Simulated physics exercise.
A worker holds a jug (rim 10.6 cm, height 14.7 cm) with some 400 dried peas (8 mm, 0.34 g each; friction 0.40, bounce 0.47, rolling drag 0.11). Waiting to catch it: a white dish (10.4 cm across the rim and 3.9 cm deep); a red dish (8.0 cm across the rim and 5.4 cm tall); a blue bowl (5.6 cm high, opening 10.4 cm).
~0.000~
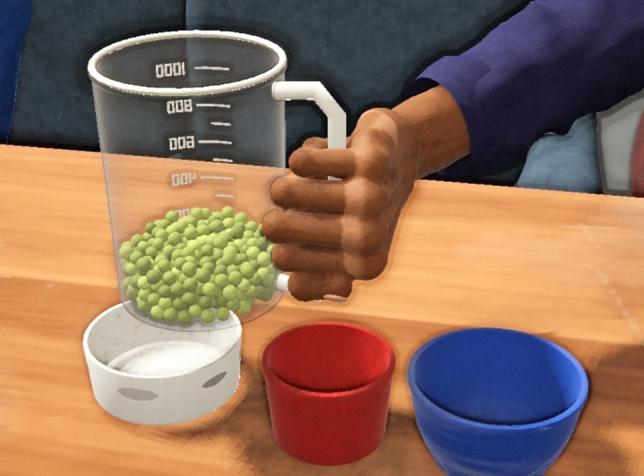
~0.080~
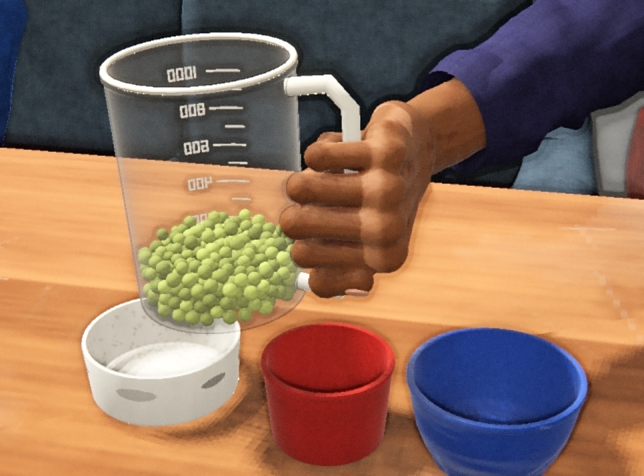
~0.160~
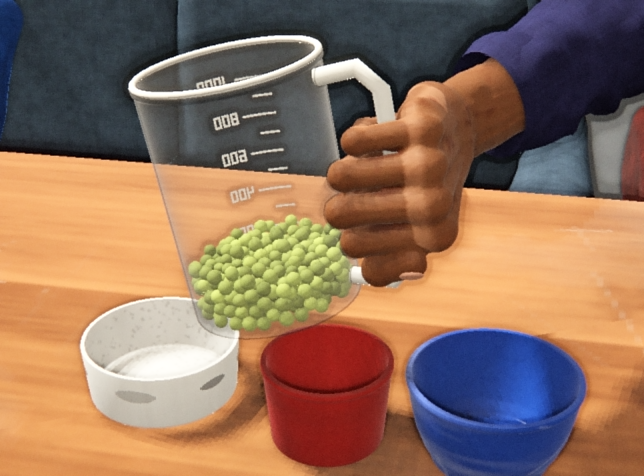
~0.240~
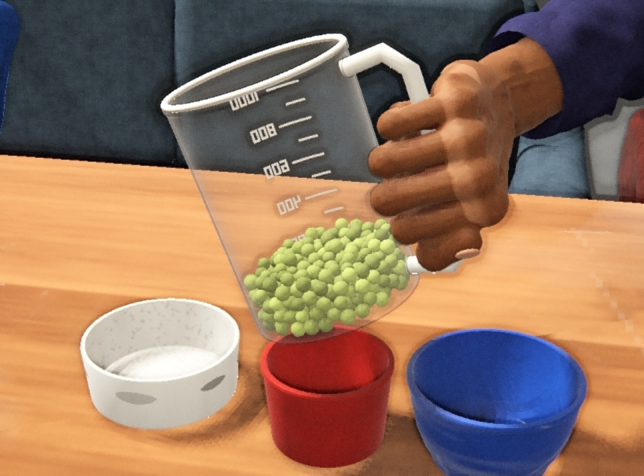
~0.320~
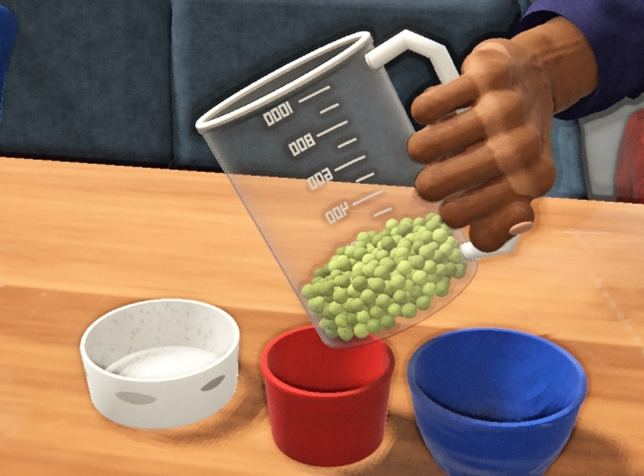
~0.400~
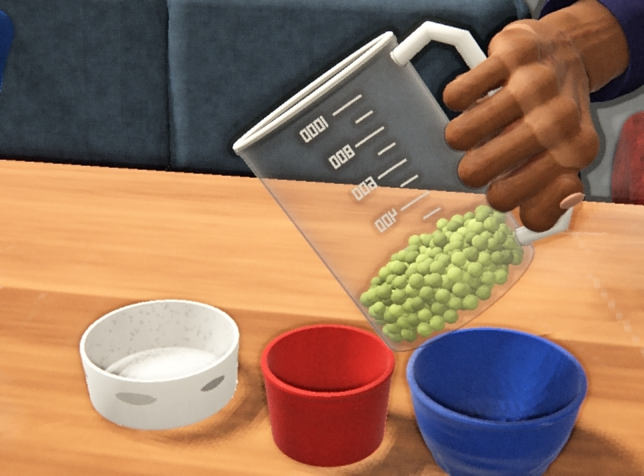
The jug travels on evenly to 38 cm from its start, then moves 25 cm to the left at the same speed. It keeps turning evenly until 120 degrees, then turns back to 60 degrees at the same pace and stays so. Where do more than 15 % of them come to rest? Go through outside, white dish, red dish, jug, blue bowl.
Outside everything: Over; in the white dish: Under; in the red dish: Under; in the jug: Over; in the blue bowl: Under.
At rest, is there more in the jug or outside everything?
The larger share is in the jug.
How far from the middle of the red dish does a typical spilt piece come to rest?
Some 20 cm.
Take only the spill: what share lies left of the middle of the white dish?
Roughly 0 per cent.
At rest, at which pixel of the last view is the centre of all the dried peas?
Near (457, 299).
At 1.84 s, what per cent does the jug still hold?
Some 55 per cent of the load.
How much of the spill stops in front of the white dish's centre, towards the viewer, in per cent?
Some 50 per cent.
After 0.95 s, tilt 99 degrees; jug 100 %.
After 1.42 s, tilt 102 degrees; outside 35 %, jug 60 %, in the air 5 %.
After 1.84 s, tilt 60 degrees; outside 40 %, jug 55 %, blue bowl 10 %; middle of all pieces near (550, 349).
After 2.25 s, tilt 60 degrees; outside 40 %, jug 55 %, blue bowl 10 %; middle of all pieces near (493, 346).
By 2.5 s all is still; outside 40 %, white dish 0 %, red dish 0 %, jug 55 %, blue bowl 10 %.
